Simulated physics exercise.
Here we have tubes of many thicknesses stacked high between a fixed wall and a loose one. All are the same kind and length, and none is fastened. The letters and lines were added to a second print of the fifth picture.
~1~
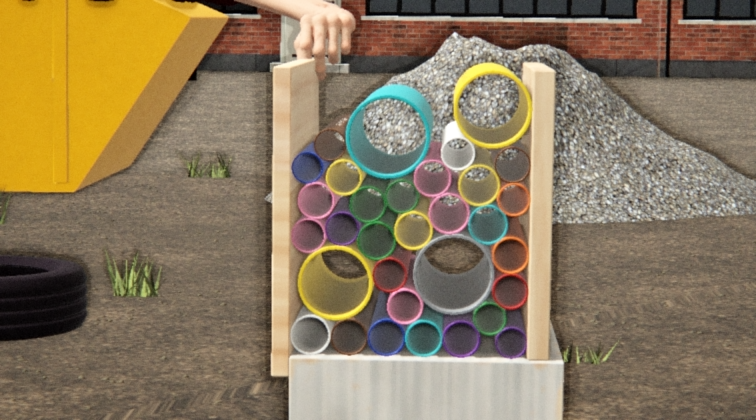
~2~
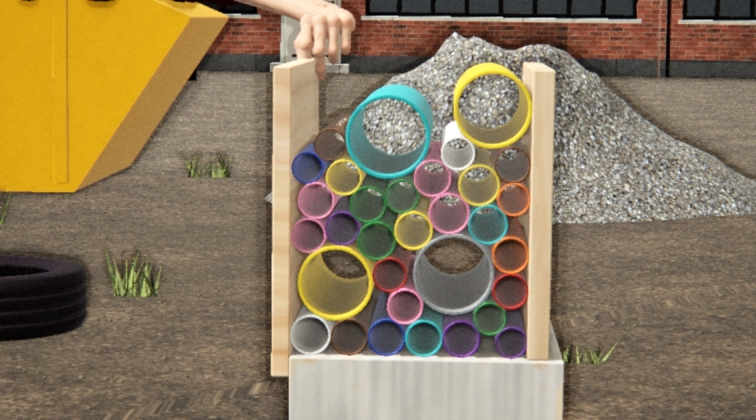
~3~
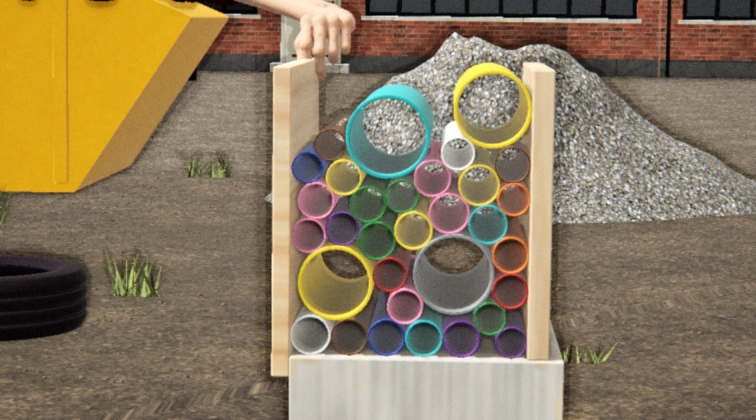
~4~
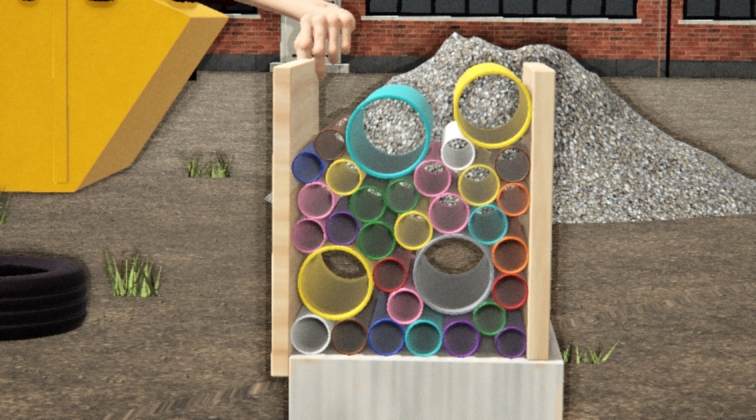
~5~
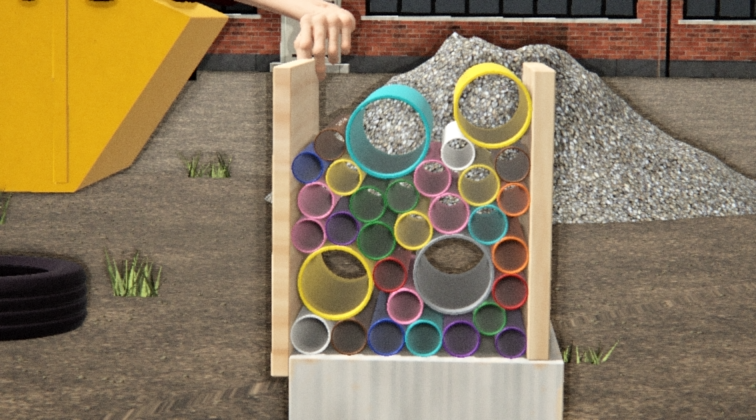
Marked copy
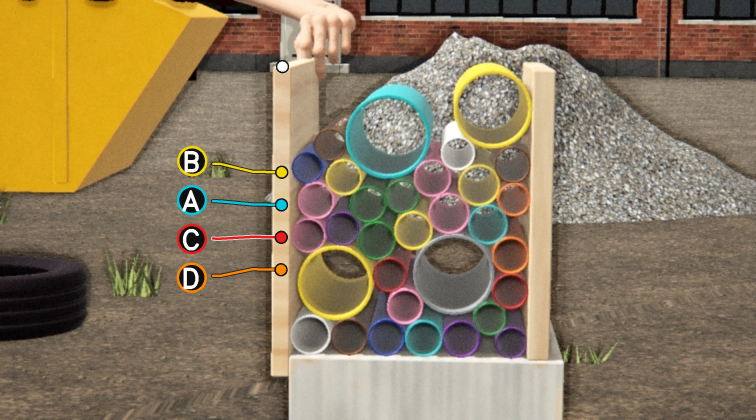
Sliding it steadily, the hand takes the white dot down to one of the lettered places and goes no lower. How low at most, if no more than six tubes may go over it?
Mark C is as low as it can go.
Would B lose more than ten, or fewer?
At B, fewer than ten.
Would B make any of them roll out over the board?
No, at B.
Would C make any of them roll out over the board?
Yes.
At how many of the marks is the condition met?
Three of them.
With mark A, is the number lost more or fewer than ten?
At A, fewer than ten.
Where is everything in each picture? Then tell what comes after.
A red tube (389, 275); an orange tube (511, 255); a pink tube (450, 214), in the first picture.
A pink tube (450, 214); a yellow tube (479, 186), in the second picture.
A white tube (458, 154); side board (297, 204), in the third picture.
A white tube (311, 335); a purple tube (511, 343), in the fourth picture.
A red tube (389, 275); an orange tube (511, 255); a pink tube (450, 214), in the fifth picture.
On the copy, A at (281, 205); B at (282, 173); C at (281, 237); D at (281, 270); the white dot at (282, 66).
On C. First, top of the board (292, 142).
Then, top of the board (291, 227).
Finally, top of the board (291, 237), four out over the board.
By contrast, A two out over the board; B none out over the board; D more than six out over the board.
